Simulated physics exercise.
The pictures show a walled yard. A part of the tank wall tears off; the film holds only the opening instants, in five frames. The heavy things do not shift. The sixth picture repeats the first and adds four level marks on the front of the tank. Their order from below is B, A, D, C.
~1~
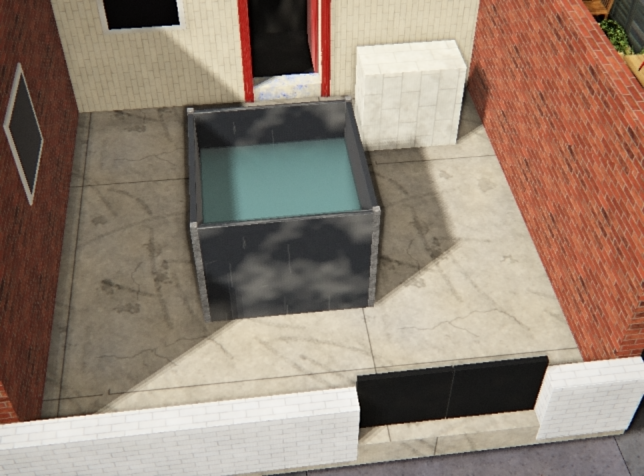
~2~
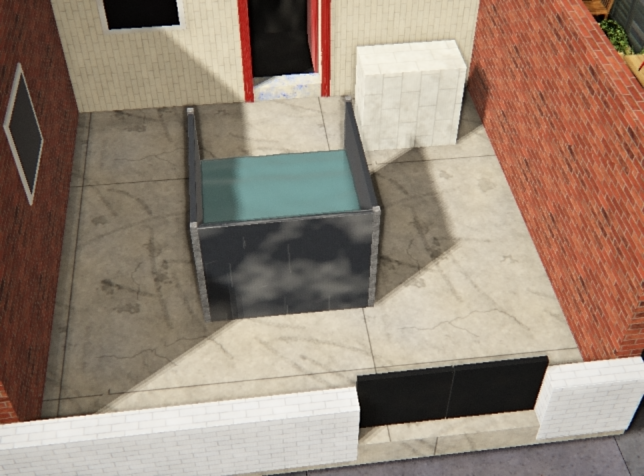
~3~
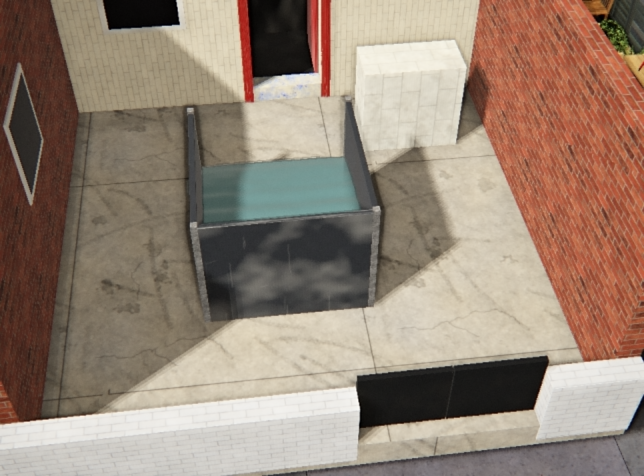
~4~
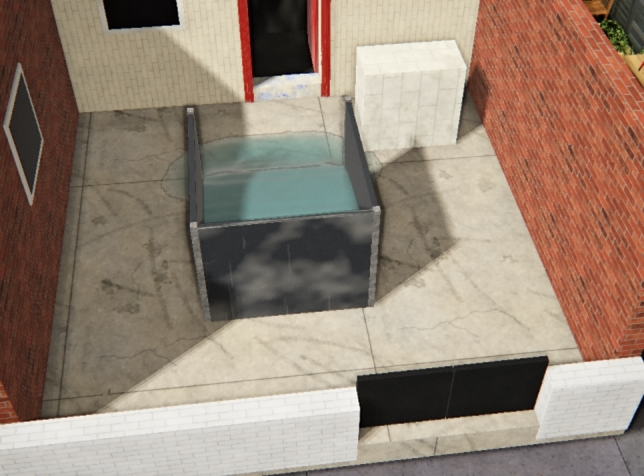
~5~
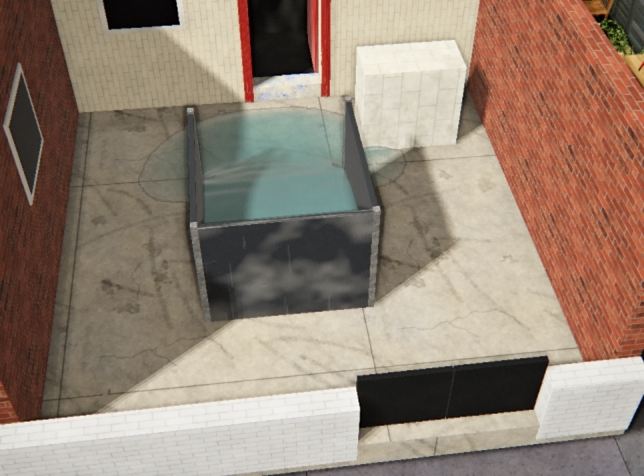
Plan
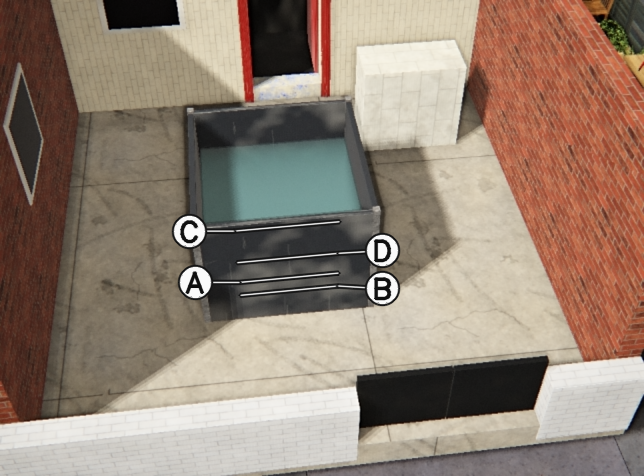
Water poured out of a dark square tank in a walled yard after its back wall vanished, first sinking a little inside, then spreading across the ground toward the red doorway and out to both sides.
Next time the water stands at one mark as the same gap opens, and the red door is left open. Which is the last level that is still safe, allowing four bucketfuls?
I would pick line B.
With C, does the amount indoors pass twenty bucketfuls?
Yes, clearly.
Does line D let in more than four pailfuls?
Yes, that goes wrong.
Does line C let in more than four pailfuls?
Yes, it does.
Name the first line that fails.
A.
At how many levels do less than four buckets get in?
One of them.
In white, A at (289, 277); B at (289, 290); C at (286, 226); D at (288, 257); from the bottom up B, A, D, C.
Choosing A, about 8 bucketfuls get in.
Choosing B, a splash gets over, under a bucket.
Choosing C, dozens of bucketfuls pour in.
Choosing D, dozens of bucketfuls pour in.
